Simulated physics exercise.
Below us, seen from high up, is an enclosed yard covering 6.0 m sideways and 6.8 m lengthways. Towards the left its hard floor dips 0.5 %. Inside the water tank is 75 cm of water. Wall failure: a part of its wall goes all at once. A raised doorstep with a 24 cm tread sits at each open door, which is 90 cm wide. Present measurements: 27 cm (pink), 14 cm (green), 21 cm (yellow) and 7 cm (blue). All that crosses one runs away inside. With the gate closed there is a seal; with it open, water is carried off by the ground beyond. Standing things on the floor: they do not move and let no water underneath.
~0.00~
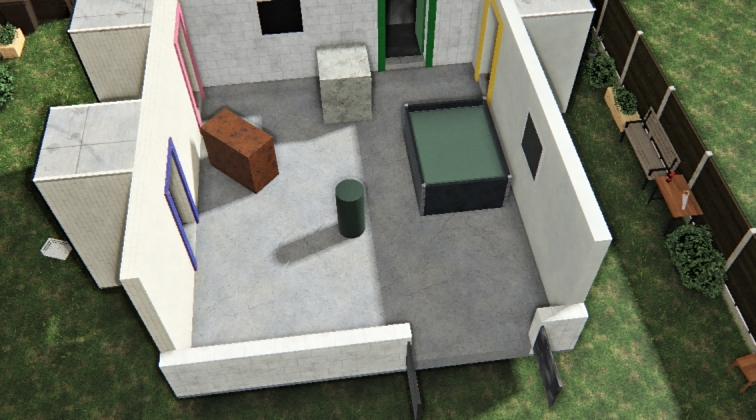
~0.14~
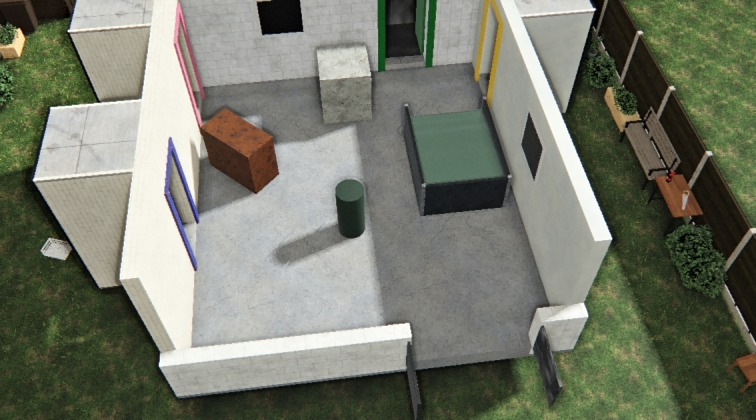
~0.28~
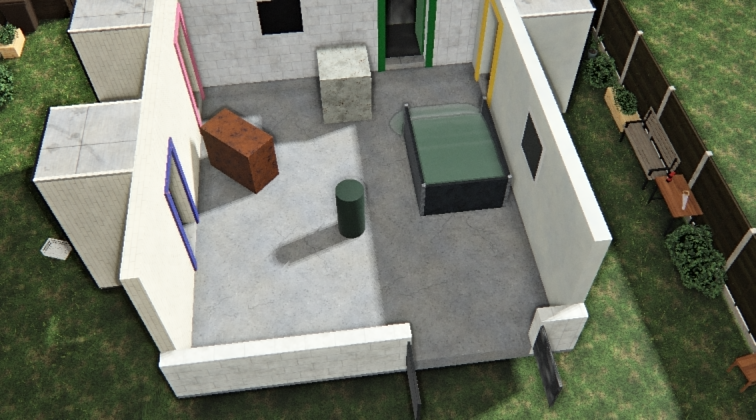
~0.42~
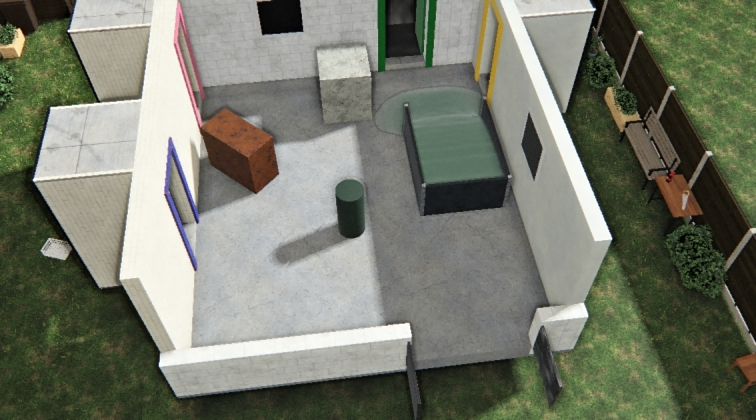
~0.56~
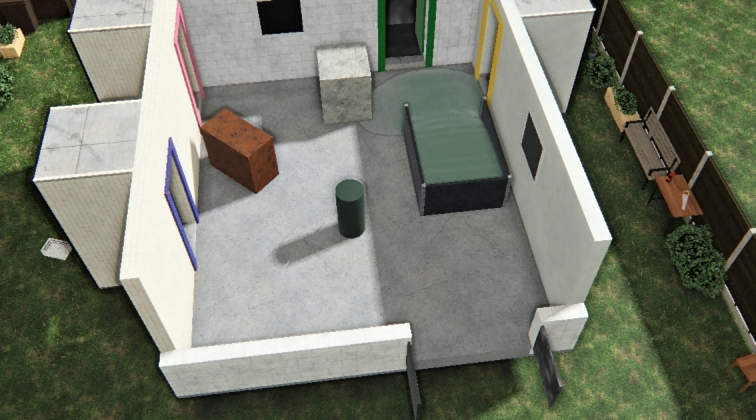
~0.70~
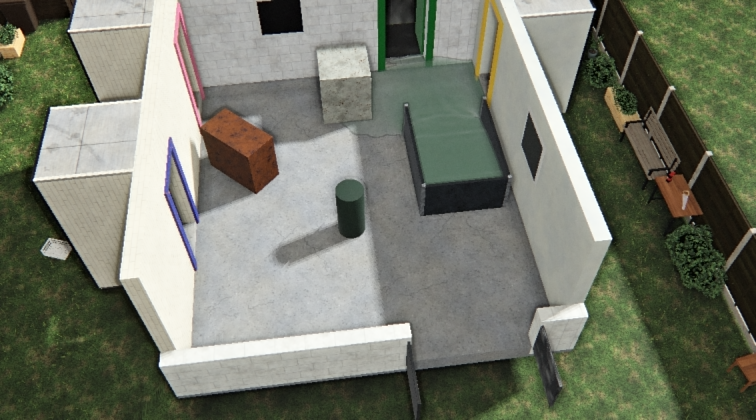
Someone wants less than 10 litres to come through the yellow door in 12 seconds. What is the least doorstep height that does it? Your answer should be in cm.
It needs to be around 29 cm high.
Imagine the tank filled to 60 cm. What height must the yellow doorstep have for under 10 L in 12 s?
Minimum height: Approx. 22 cm.
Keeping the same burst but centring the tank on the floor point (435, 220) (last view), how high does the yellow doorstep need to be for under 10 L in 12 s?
With that change, some 19 centimetres.
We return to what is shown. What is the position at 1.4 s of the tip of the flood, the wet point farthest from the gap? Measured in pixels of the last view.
Near (302, 82).
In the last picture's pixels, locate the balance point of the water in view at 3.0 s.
About (407, 113).
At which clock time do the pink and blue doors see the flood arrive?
Pink 2.6 s, blue 4.5 s.
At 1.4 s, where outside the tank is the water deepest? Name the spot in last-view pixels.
At about pixel (467, 77).
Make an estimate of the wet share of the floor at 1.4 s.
Around 15 per cent of the free floor.
After 1.4 s water covers 15 % of the floor, deepest (52 cm) near (467, 77); 22 cm at the yellow door, 0 litres in over its 21 cm doorstep.
After 3.0 s water covers 30 % of the floor, deepest (29 cm) near (204, 91); 24 cm at the yellow door, 34 litres in over its 21 cm doorstep.
After 12.0 s water covers 95 % of the floor, deepest (10 cm) near (372, 103); 7 cm at the yellow door, 39 litres in over its 21 cm doorstep.
At the yellow door as built, the water arrived by 0.5 s and peaked near 30 cm at 2.2 s.
With a doorstep of 26 cm, 17 litres would have come in within the 12 s; with 35.5 cm, 2 litres. So under 10 litres takes about 29 cm.
